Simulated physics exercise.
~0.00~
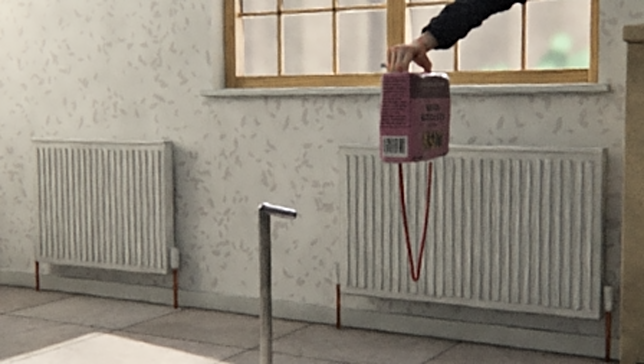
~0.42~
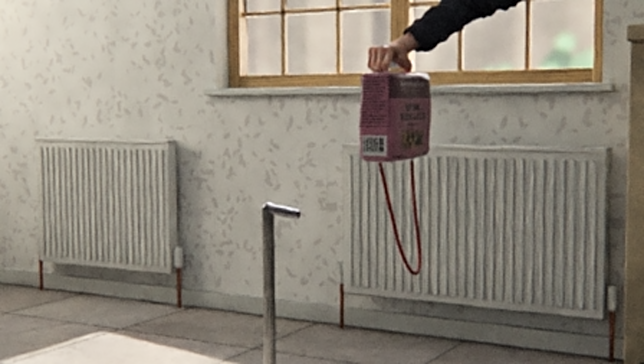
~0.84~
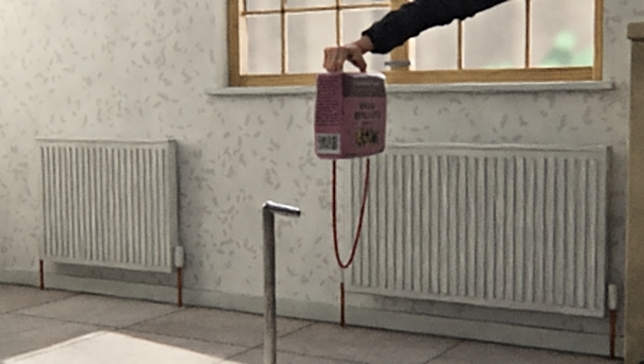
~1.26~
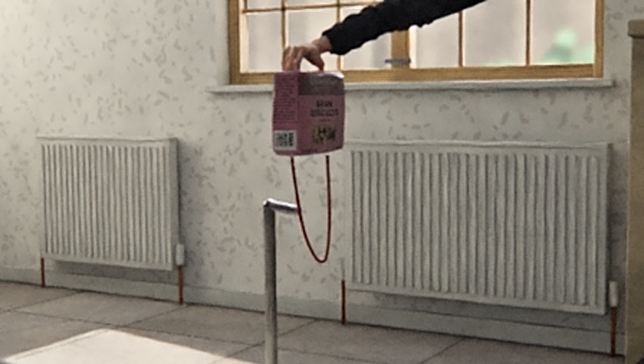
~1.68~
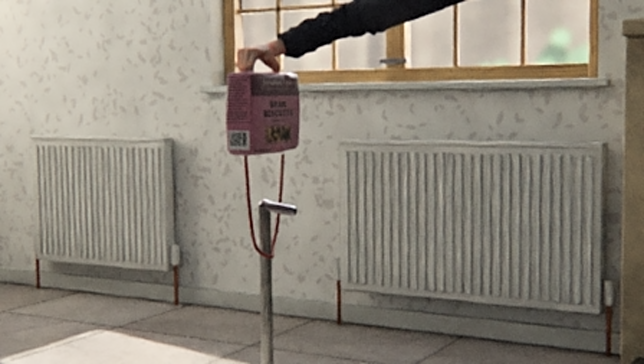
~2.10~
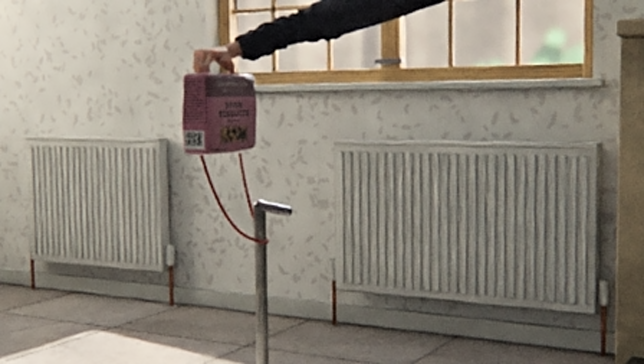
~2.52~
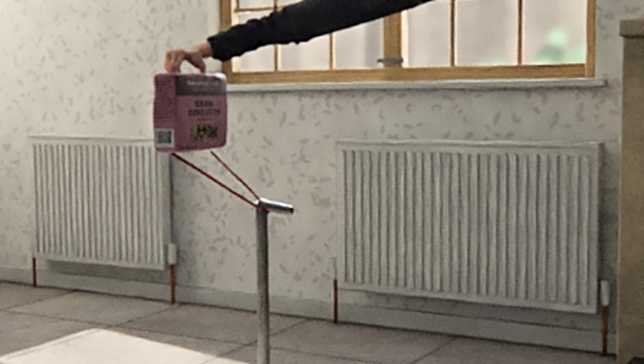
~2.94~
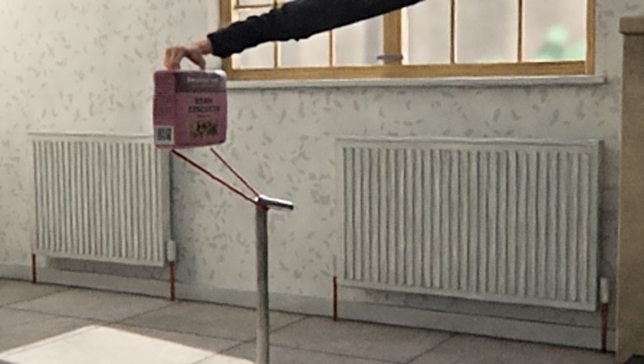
A hand in a dark sleeve reaches in from the upper right, holding a pink bag with a long red loop hanging beneath it, in a room seen from a slightly swaying viewpoint. Behind are a patterned pale wall, a wooden-framed window and two white radiators, while a grey metal post with a short sideways hook stands near the centre. The hand carries the upright bag steadily left, over the post. The dangling loop meets the post and catches as the bag moves past. The loop slants, then pulls tight, and the hand stops with the bag held left of the post.
